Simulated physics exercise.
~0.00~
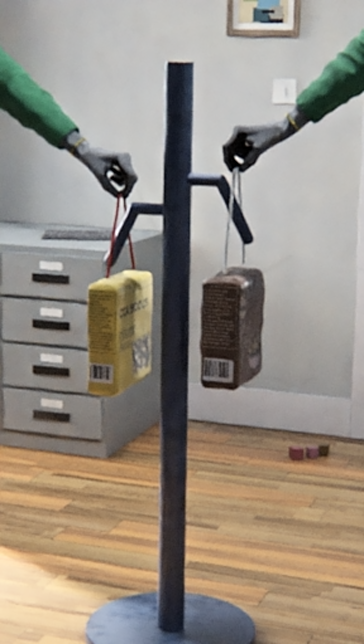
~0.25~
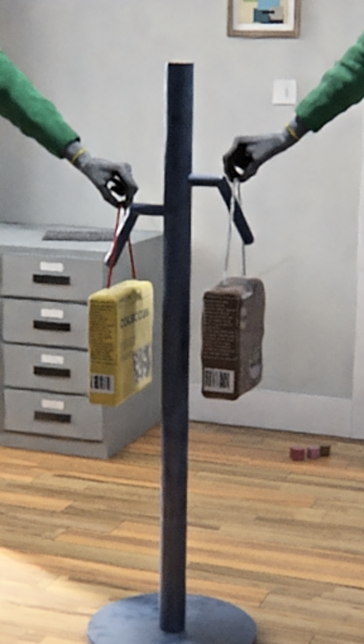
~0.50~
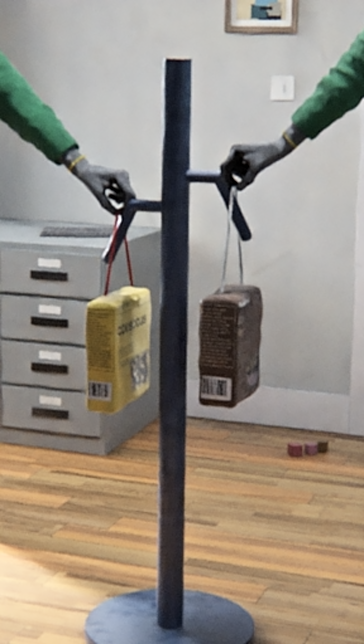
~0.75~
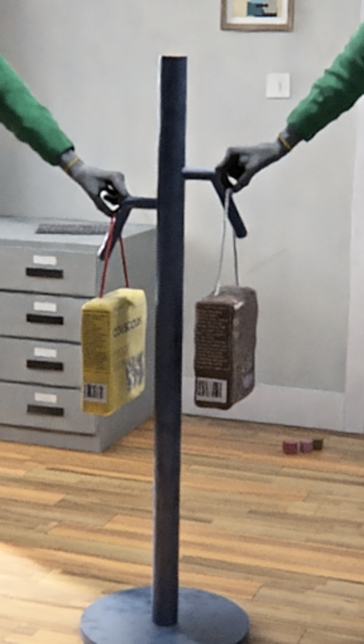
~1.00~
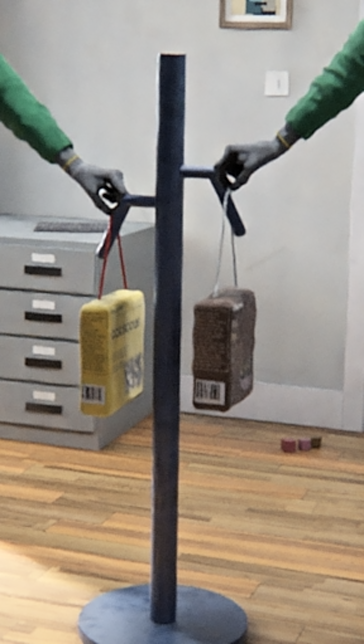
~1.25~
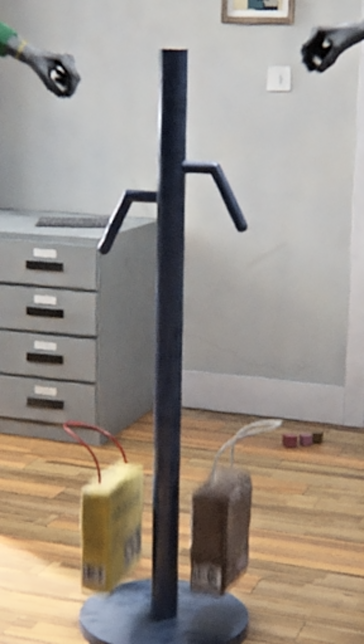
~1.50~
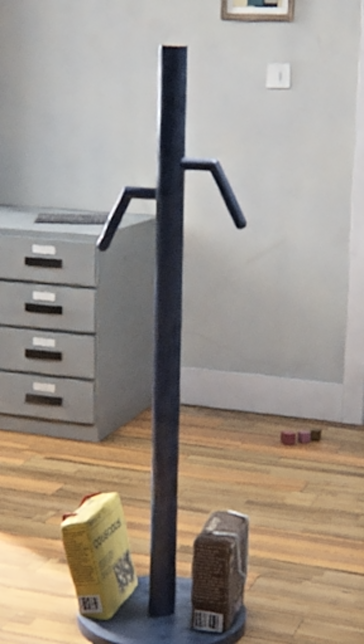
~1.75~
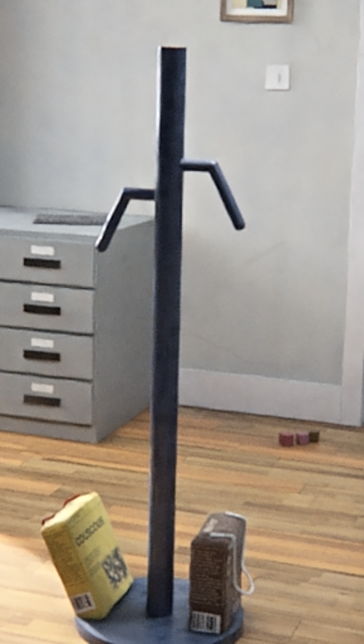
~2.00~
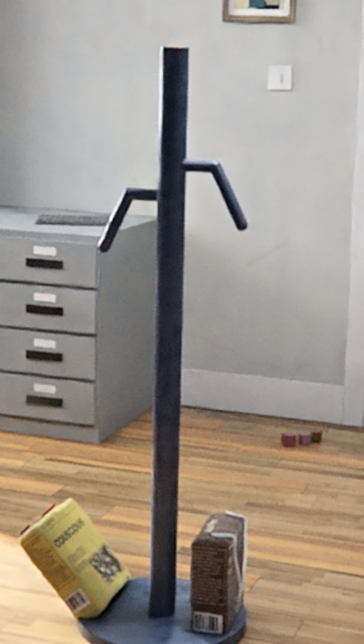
A yellow bag on a red loop and a brown bag on a pale loop are lowered by two gray-gloved hands in green sleeves beside a dark blue stand, seen from the front in a room with wooden flooring and a gray drawer cabinet at left. The hands bring the loops to the left and right pegs, then open and draw away. Both bags drop straight down, leaving the pegs empty. They land at the round base, where the yellow one tips outward to the left. It ends leaning there, while the brown one stands upright at right.
